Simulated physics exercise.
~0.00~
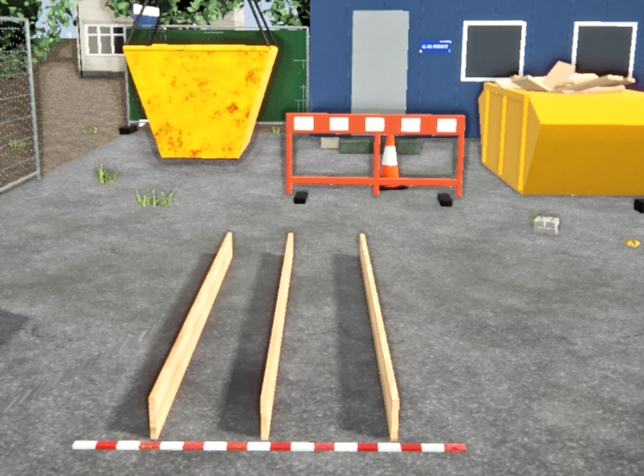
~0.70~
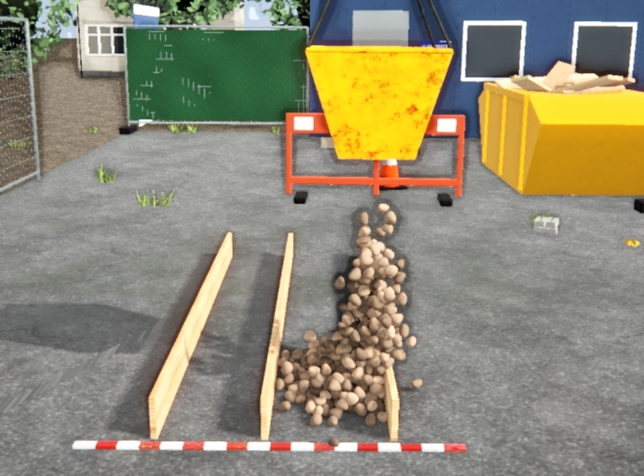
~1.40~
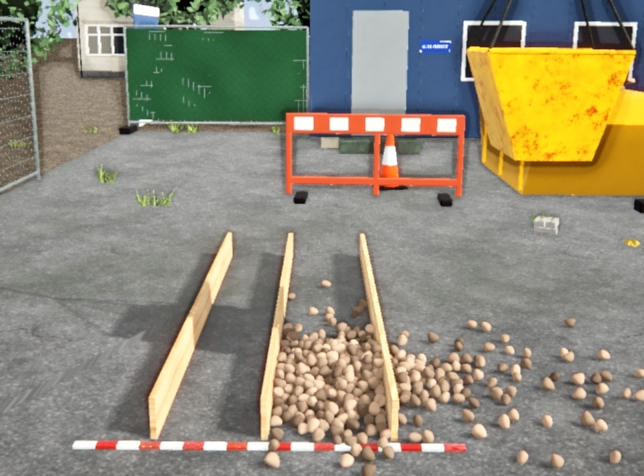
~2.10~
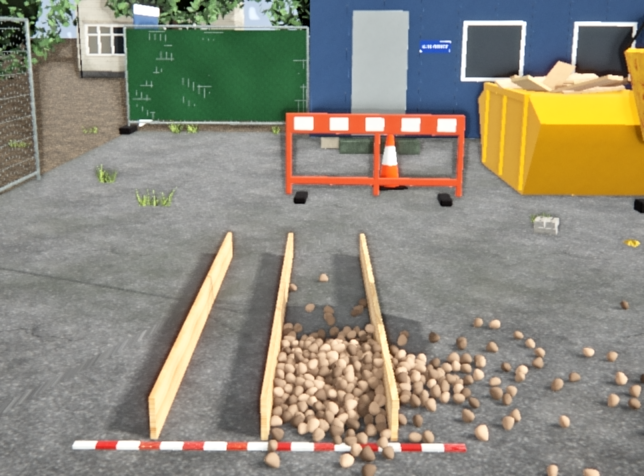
To begin with, a yellow skip hangs at the upper left of a paved yard, above three wooden boards set on edge behind a red and white staff. The skip moves rightwards, and a stream of round brown stones drops beneath it into the bay between the middle and right boards. It carries on, now empty, past the orange barrier towards the right. The stones heap up in the right bay, while some scatter beyond the right board. Finally the skip has almost left the view, with most stones in the right bay and the left bay empty.
